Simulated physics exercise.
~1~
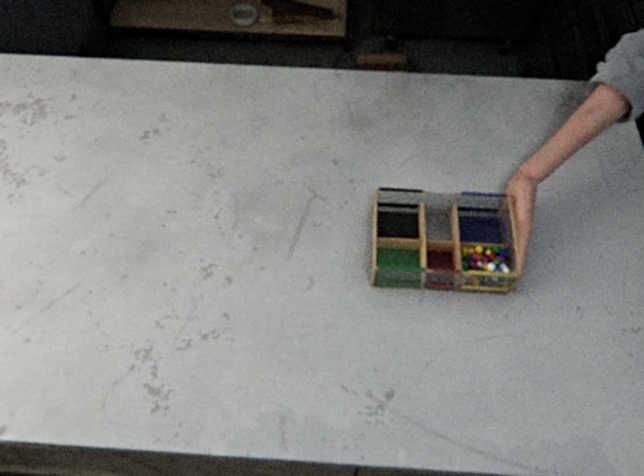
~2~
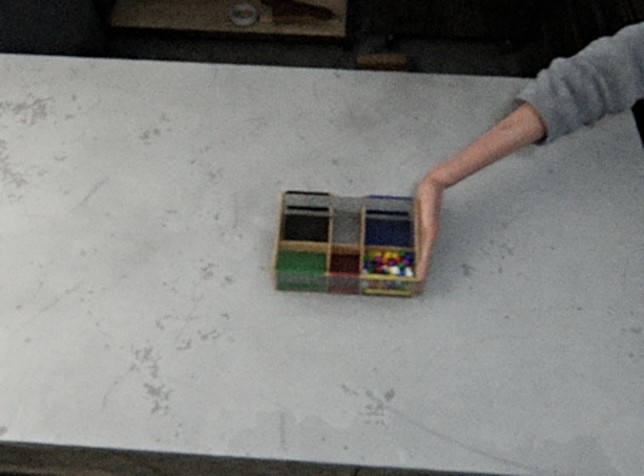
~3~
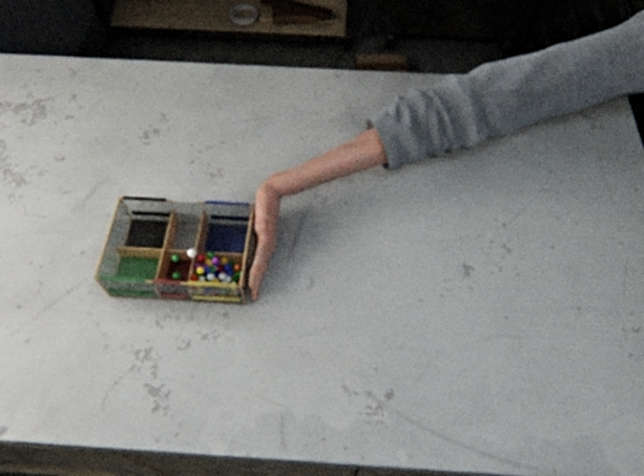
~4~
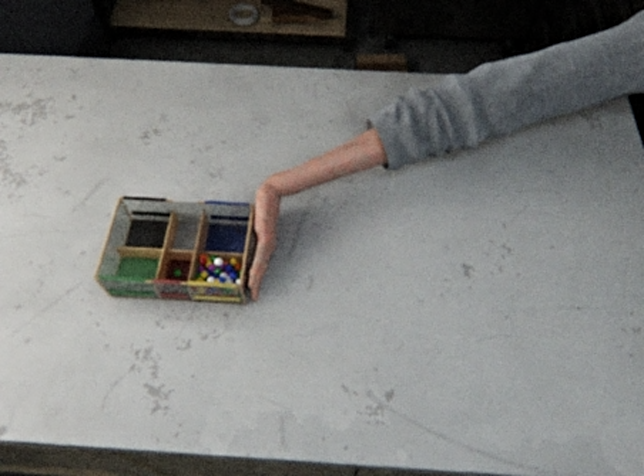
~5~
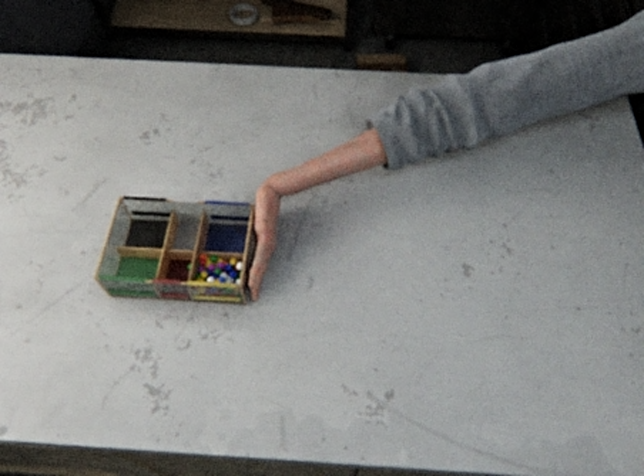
On a pale, scuffed tabletop, a hand slid a clear divided tray leftward with colourful beads in its yellow section, and as it stopped a few scattered toward the red section beside it, before nearly all settled in the yellow one, the hand still against the tray.
